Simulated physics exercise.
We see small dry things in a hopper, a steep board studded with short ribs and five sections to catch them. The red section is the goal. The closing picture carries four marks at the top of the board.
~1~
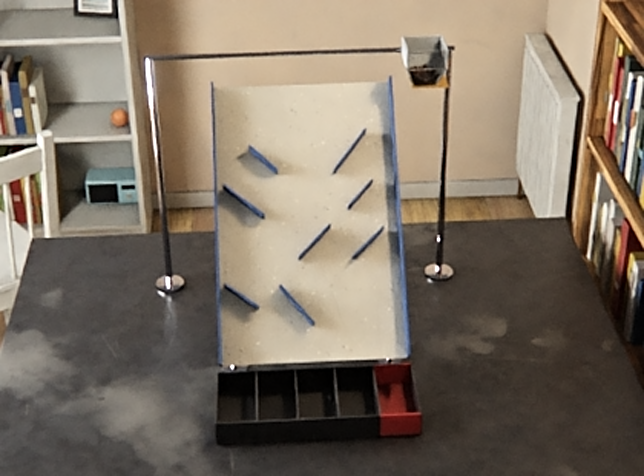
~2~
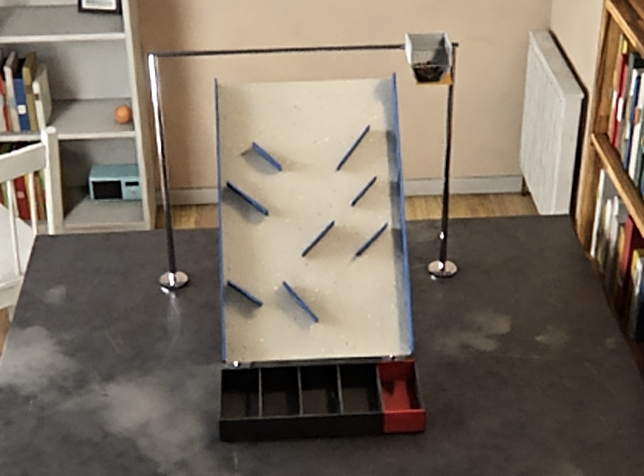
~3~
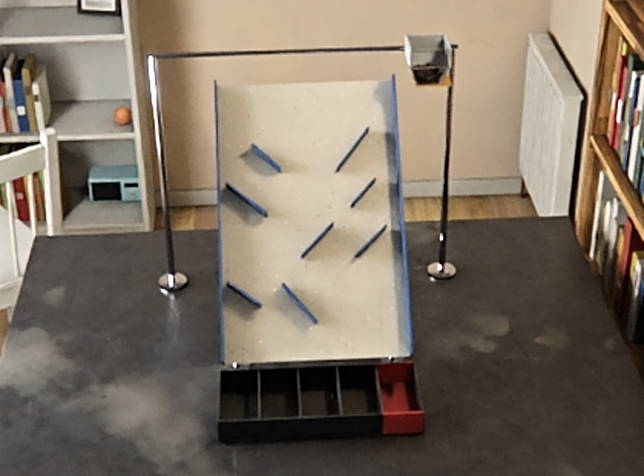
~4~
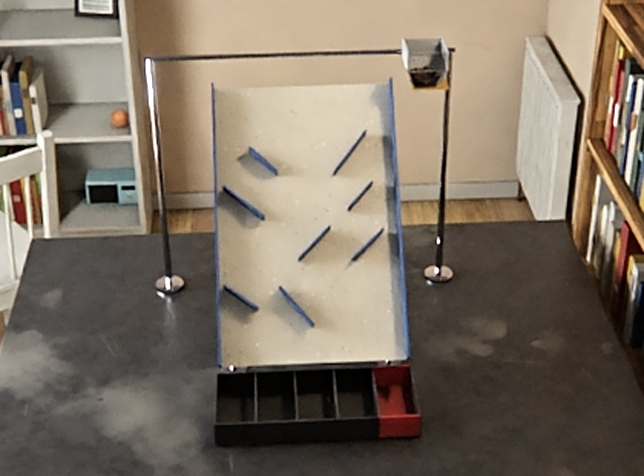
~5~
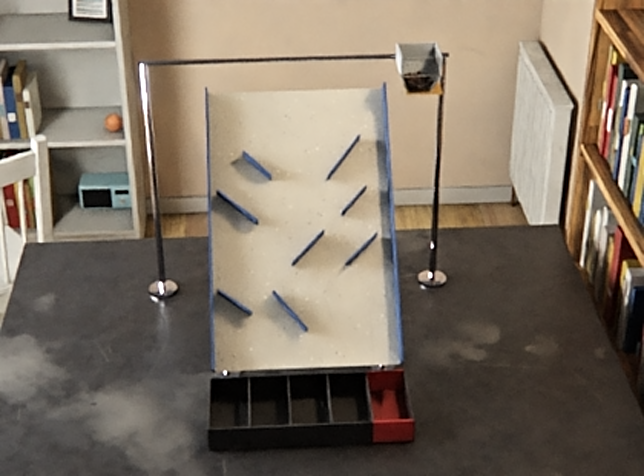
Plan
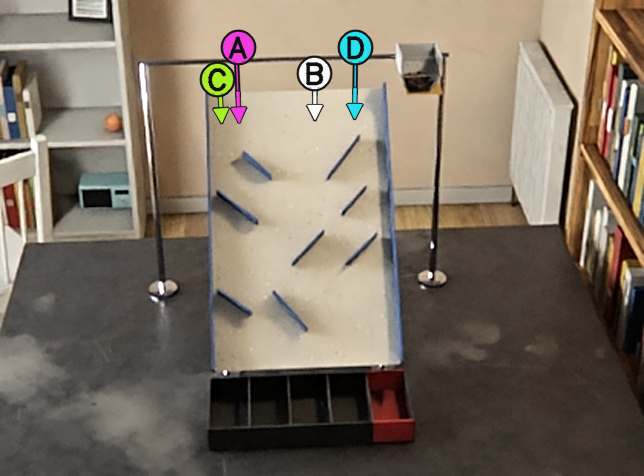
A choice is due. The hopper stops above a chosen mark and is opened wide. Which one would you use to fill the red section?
The best mark is D.
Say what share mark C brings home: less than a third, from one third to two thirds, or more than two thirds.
Less than a third.
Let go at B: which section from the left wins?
It is the second one.
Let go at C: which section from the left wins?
It is the fourth one.
On the marked copy, mark A meets the board at (238, 117); mark B meets the board at (314, 114); mark C meets the board at (221, 117); mark D meets the board at (354, 113).
Choosing A, none in the red section, nearly all in other sections.
Choosing B, a stray few in the red section, nearly all in other sections.
Choosing C, none in the red section, nearly all in other sections, a small part held on the board.
Choosing D, about a third in the red section, about two thirds in other sections, a stray few outside the box.
